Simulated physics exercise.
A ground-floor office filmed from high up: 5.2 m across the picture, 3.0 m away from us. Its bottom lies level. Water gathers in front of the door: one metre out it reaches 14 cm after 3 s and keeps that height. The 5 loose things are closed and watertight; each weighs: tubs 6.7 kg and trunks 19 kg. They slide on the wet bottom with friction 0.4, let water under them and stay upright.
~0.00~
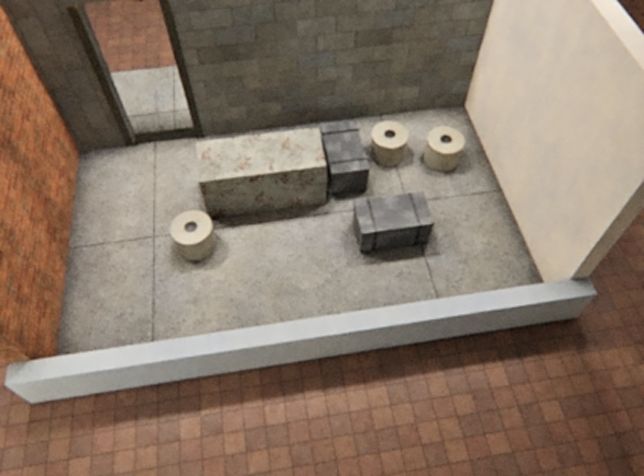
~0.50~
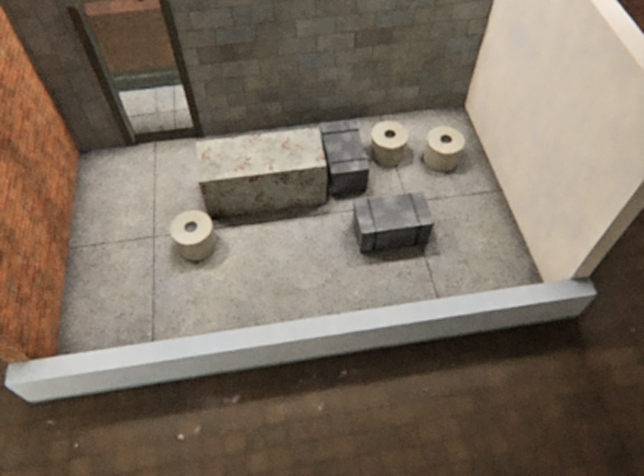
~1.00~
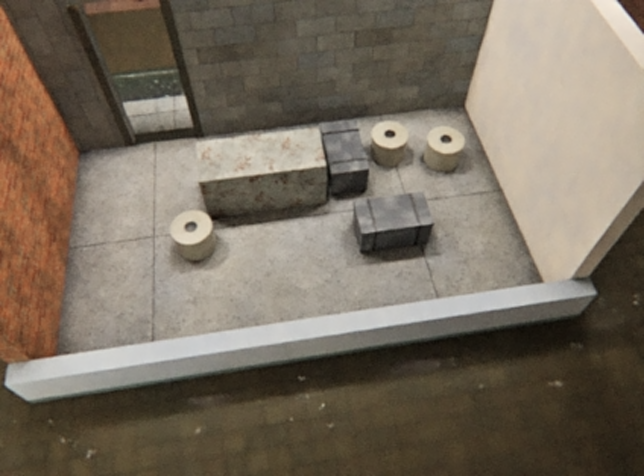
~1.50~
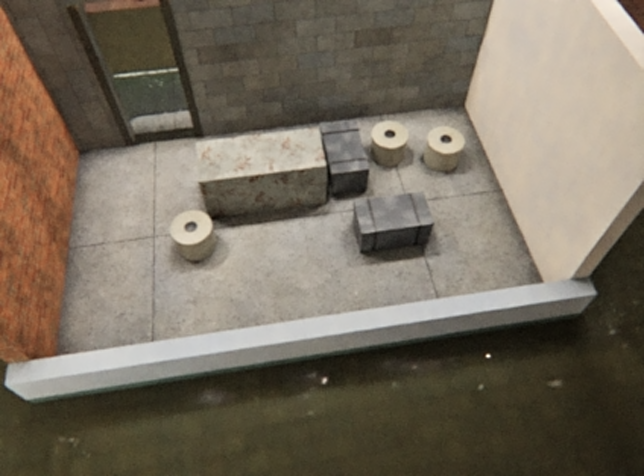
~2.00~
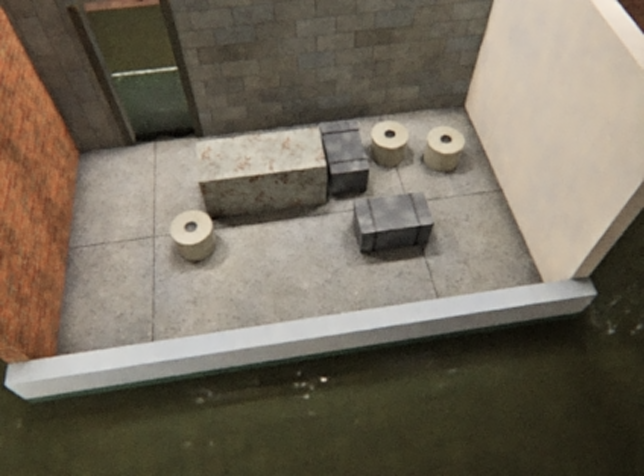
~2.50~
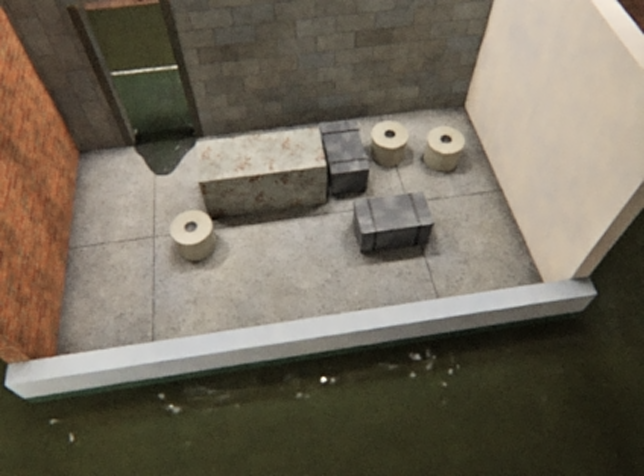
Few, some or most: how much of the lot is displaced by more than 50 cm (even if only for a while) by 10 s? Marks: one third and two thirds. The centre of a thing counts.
That comes to not even a third.
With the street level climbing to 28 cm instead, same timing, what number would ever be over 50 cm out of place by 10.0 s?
Then 2.
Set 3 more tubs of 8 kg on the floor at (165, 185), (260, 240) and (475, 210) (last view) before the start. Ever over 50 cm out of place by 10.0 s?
In that order: Over, short of it, less.
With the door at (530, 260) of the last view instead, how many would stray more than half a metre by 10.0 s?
Then 0.
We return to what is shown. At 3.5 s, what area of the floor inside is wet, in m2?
Roughly 2.0 m2.
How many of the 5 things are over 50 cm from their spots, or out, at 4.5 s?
By then 0.
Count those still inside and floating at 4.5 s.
0 of them.
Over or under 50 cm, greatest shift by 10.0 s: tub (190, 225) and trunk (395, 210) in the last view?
In that order: More, less.
After 3.5 s 0 of 5 are over 50 cm from their spots; 0 afloat.
After 4.5 s 0 of 5 are over 50 cm from their spots; 0 afloat.
After 7.0 s 1 of 5 are over 50 cm from their spots; 0 afloat.
After 10.0 s 1 of 5 are over 50 cm from their spots, and 1 have been at some point; 0 afloat.
